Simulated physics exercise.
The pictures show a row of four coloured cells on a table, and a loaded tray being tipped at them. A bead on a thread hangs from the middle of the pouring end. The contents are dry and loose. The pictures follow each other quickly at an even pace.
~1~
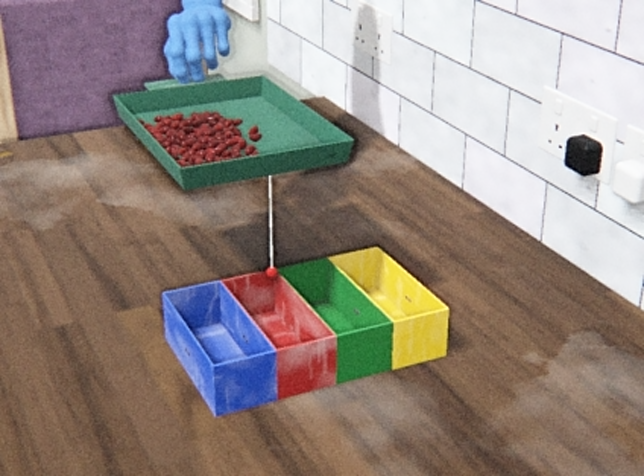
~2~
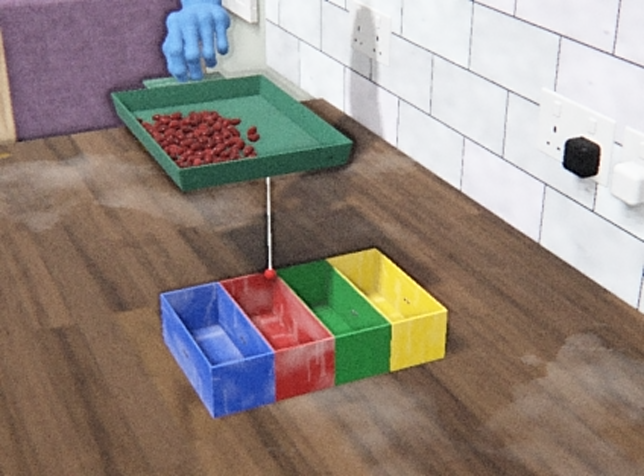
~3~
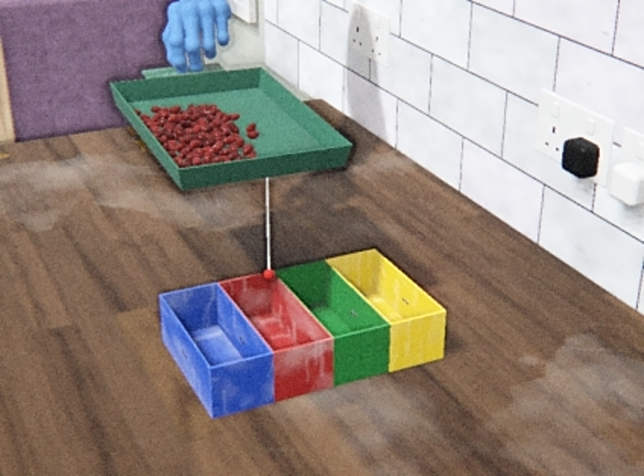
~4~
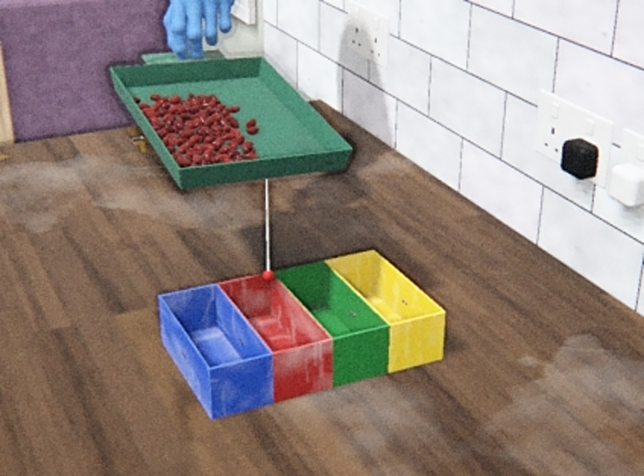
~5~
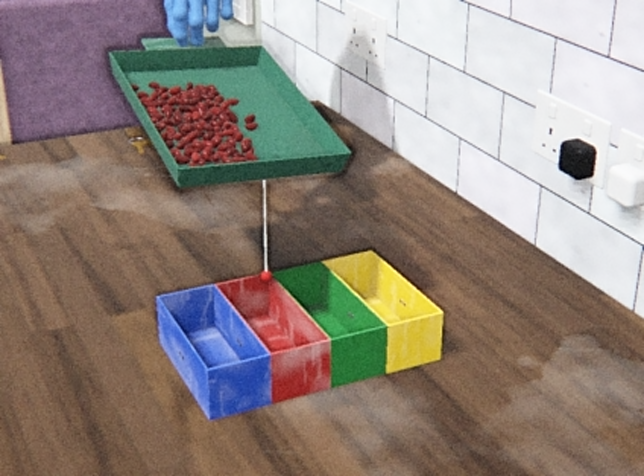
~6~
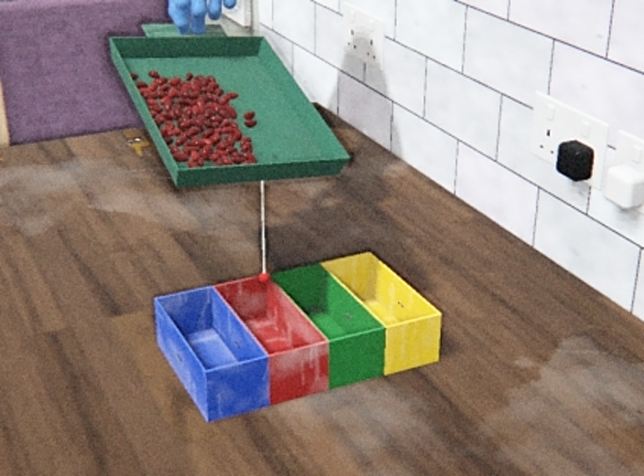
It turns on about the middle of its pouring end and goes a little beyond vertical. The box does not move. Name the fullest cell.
The green one ends fullest.
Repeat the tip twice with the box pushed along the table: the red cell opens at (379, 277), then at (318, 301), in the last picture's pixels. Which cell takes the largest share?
First the blue cell, then the red cell.
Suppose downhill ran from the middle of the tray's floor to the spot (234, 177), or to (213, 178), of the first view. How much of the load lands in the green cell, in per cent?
The first gives 0 %, the second 0 %.
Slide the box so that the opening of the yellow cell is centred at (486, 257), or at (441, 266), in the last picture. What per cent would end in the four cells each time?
About 50 and 90 per cent.
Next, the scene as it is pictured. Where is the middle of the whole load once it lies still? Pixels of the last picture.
At about (335, 347).
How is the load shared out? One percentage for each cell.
In per cent, blue cell 0, red cell 20, green cell 50 and yellow cell 20.
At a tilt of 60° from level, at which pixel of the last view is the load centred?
At about (265, 144).
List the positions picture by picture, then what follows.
Corners of the pouring end (184, 166) and (347, 139), level; middle of the load (201, 144), kidney beans; bead on its thread (272, 272); blue cell (245, 378); red cell (306, 363); green cell (365, 348); yellow cell (420, 334), in the first frame.
Corners of the pouring end (182, 167) and (346, 141), level; middle of the load (199, 144), in the second frame.
Corners of the pouring end (182, 167) and (345, 143), tipped barely, lowest at the right corner; middle of the load (198, 140), in the third frame.
Corners of the pouring end (183, 166) and (346, 147), tipped a little, lowest at the right corner; middle of the load (198, 134), in the fourth frame.
Corners of the pouring end (182, 166) and (345, 151), tipped a little, lowest at the right corner; middle of the load (196, 127), in the fifth frame.
Corners of the pouring end (181, 166) and (343, 155), tipped clearly, lowest at the right corner; middle of the load (195, 122); blue cell (238, 384); red cell (299, 368); green cell (357, 353); yellow cell (412, 339), in the sixth frame.
Just after the last frame, tray tipped steeply; almost all on the tray; just a few falling or outside the box.
A moment on, tray tipped right over; almost all on the tray; about a tenth in the yellow cell; just a few in the green cell; just a few in the red cell; just a few falling or outside the box.
Further on, tray tipped past a quarter turn; roughly half in the green cell; roughly a quarter in the red cell; roughly a quarter in the yellow cell; just a few in the blue cell; just a few falling or outside the box.
When it is over, tray tipped past a quarter turn; roughly half in the green cell; roughly a quarter in the red cell; roughly a quarter in the yellow cell; just a few in the blue cell; just a few outside the box.
